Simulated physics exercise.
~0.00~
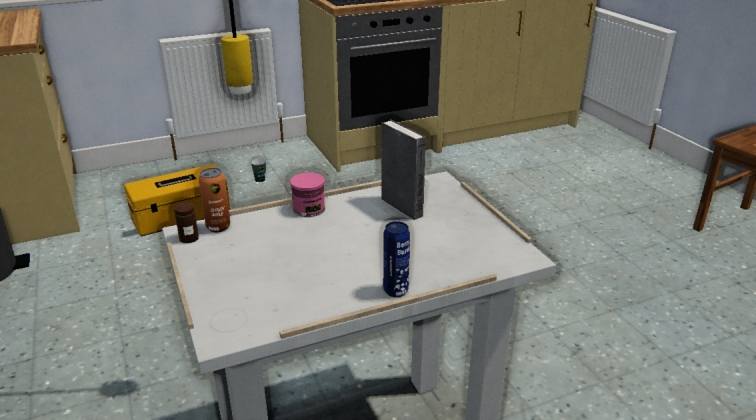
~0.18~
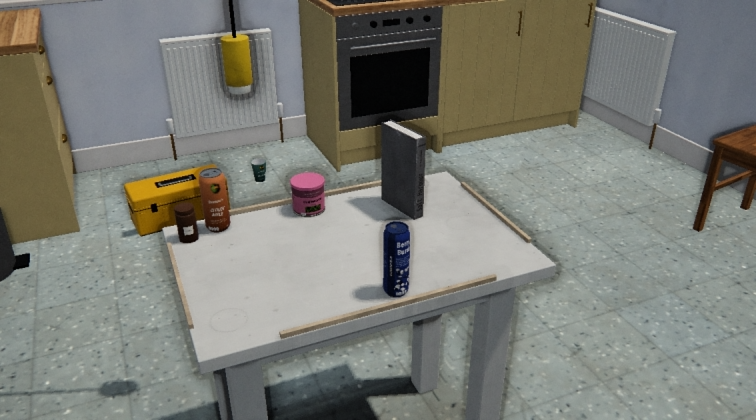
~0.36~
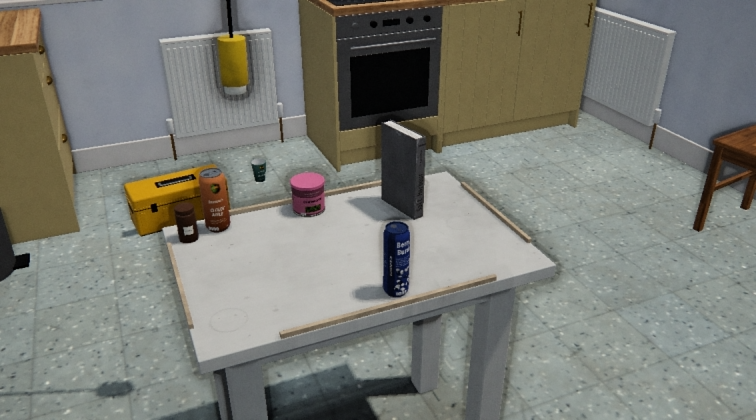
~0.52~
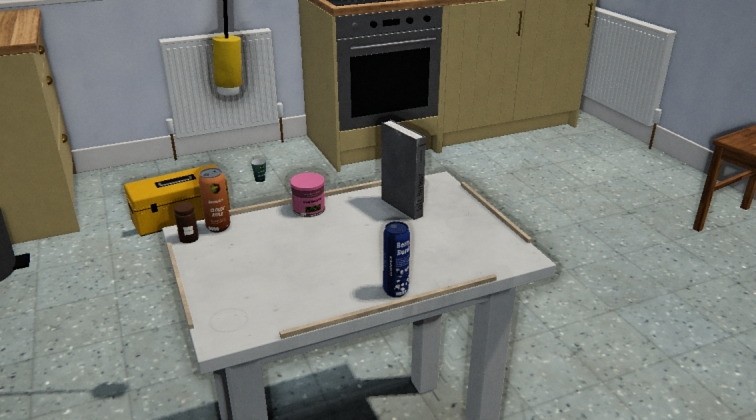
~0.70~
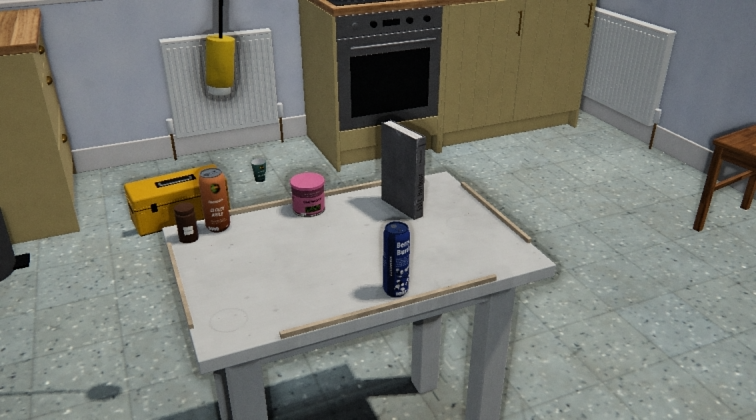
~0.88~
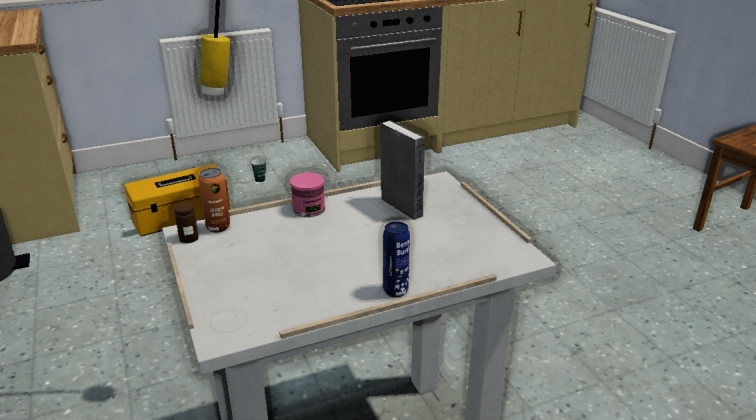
A kitchen with a speckled tiled floor, an oven, wooden cupboards and white radiators is seen from above, looking down across a pale table. An orange can and a brown shaker stand at the table's left, a pink tin and upright grey book towards the back, and a blue can near the front, with a yellow toolbox behind. The hanging yellow lamp drifts slowly leftward, its cord tilting, while everything else and the view stay still.
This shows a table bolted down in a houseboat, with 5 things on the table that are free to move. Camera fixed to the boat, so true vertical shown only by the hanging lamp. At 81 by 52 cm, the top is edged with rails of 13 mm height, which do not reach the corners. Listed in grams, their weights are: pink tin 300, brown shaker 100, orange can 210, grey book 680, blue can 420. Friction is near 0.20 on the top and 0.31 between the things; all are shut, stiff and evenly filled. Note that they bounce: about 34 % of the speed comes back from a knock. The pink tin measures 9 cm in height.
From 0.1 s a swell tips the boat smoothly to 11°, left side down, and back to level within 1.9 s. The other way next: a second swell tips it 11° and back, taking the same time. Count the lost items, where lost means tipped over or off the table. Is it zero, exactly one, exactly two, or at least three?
It is exactly one.
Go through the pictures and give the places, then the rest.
In the first frame, boat level; pink tin (308, 195); brown shaker (187, 223).
In the second frame, boat level; blue can (396, 260); orange can (215, 201).
In the third frame, heel 2°, left side down; grey book (402, 170); blue can (396, 260).
In the fourth frame, heel 5°, left side down; orange can (215, 201); grey book (402, 170).
In the fifth frame, heel 8°, left side down; blue can (396, 260); orange can (215, 201).
In the sixth frame, heel 10°, left side down; pink tin (308, 195); brown shaker (187, 223).
After 1.28 s, heel 9°, left side down; grey book tipped 62° from how it sat.
After 1.58 s, heel 5°, left side down; grey book on its side.
At rest (4.4 s), tipped over on the table, grey book; the other 4 in place, give or take 5 cm. Seen from the same camera at the end, pink tin near (308, 195), brown shaker near (187, 223).
